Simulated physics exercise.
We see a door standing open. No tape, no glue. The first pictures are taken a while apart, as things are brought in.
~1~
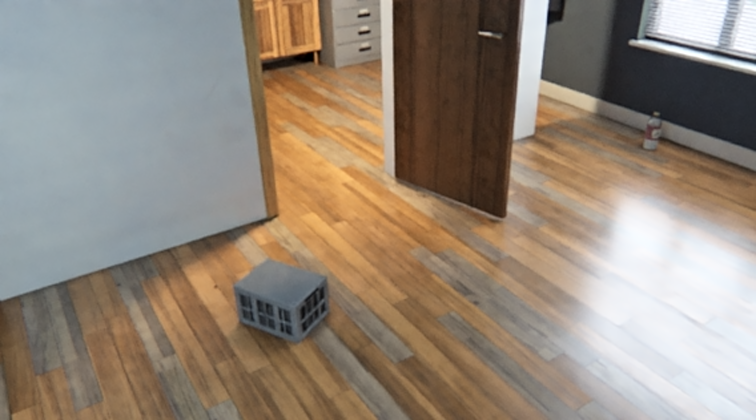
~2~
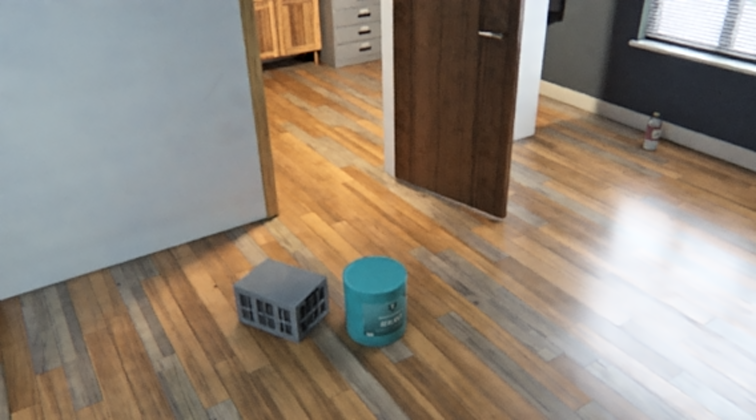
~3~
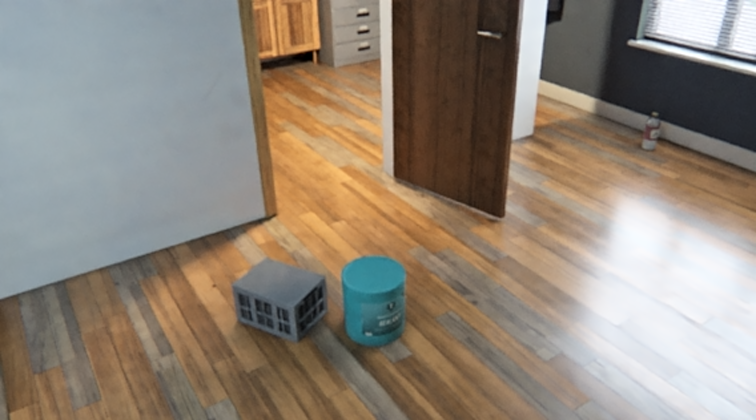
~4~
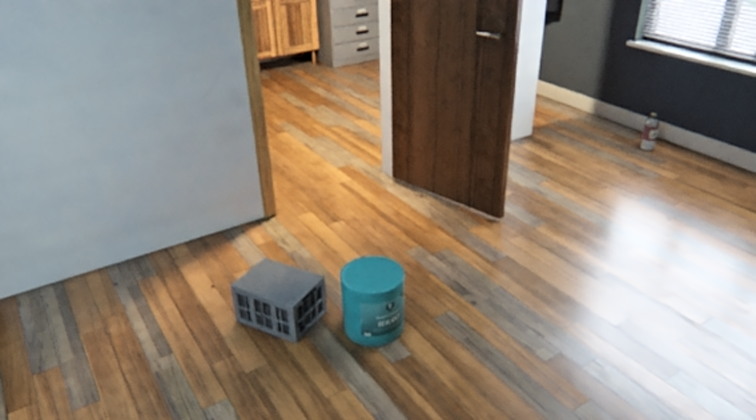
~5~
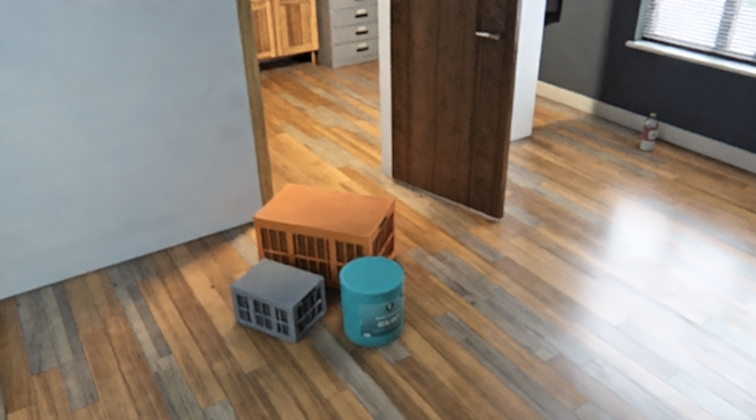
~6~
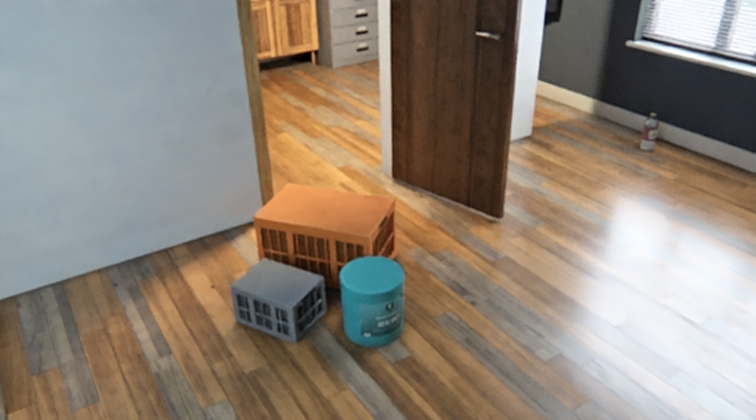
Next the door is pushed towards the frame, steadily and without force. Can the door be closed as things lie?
The door closes.
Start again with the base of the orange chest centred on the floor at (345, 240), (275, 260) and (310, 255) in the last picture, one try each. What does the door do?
First, it jams; second, it shuts; third, it stops short.
Then, 0.90 s after the last picture, door at 68°.
Then, 1.40 s after the last picture, door at 32°.
At rest, door at 0°; all 3 in place. Seen from the same camera at the end, orange chest near (328, 237).
